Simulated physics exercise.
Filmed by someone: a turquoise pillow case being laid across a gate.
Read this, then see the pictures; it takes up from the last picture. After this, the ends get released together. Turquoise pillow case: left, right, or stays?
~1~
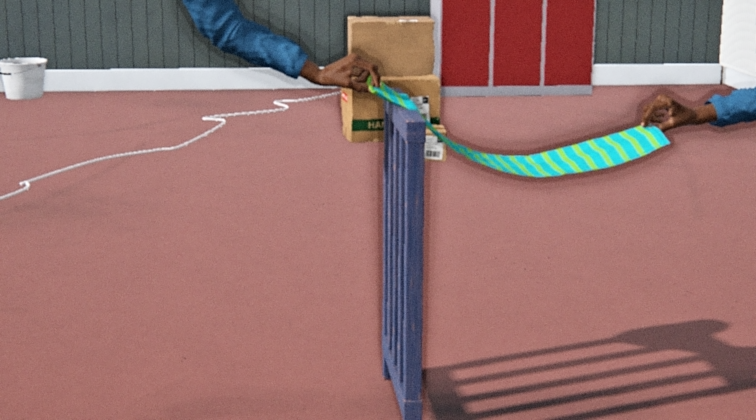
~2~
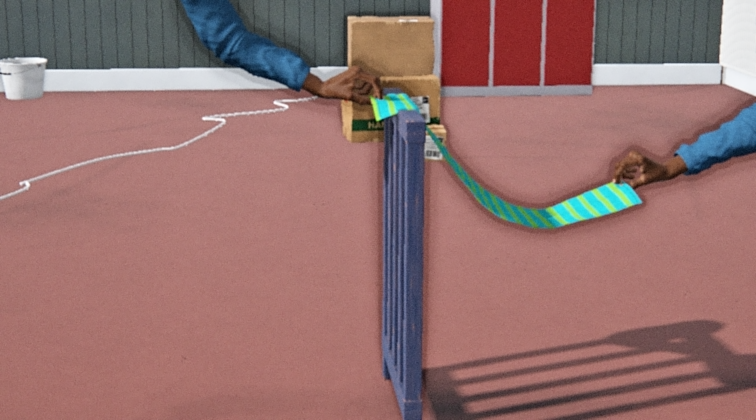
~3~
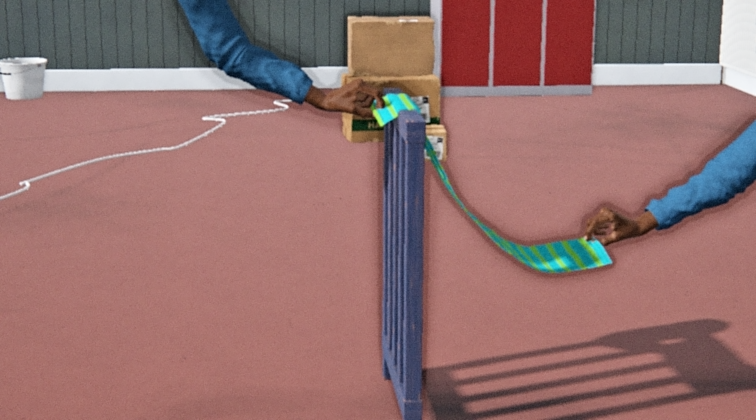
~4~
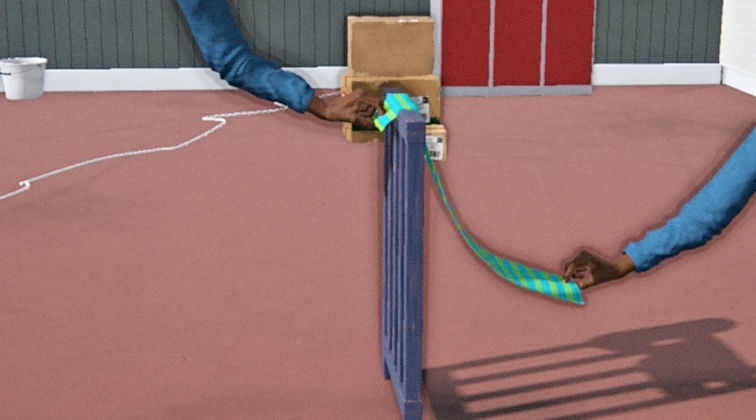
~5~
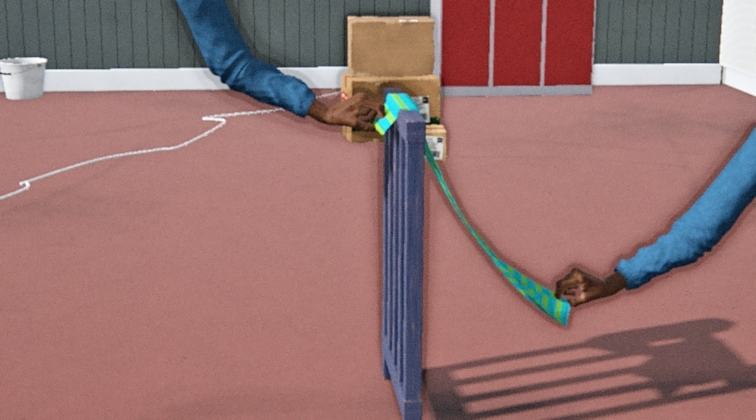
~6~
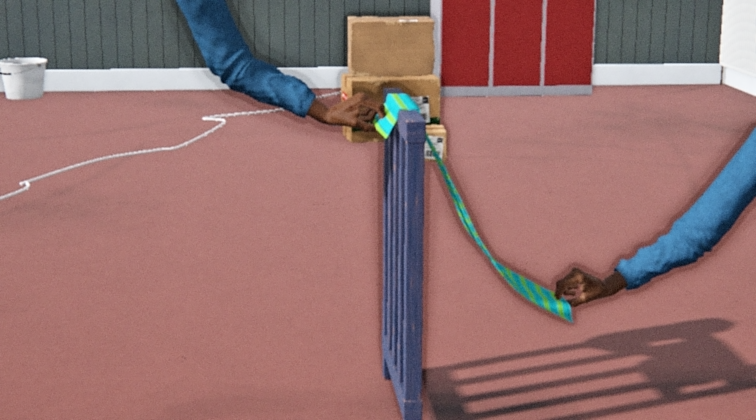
I'd bet it is going to slither off rightward.
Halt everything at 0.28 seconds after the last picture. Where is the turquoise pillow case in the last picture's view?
Position at that moment: (459, 266).
Then, 0.28 s later than the last view, pillow case clear of the top and falling near (460, 266).
Then, 0.52 s later than the last view, pillow case in a heap on the floor near (459, 403).
Finally, pillow case in a heap on the floor near (457, 407). The turquoise pillow case goes down on the right side.
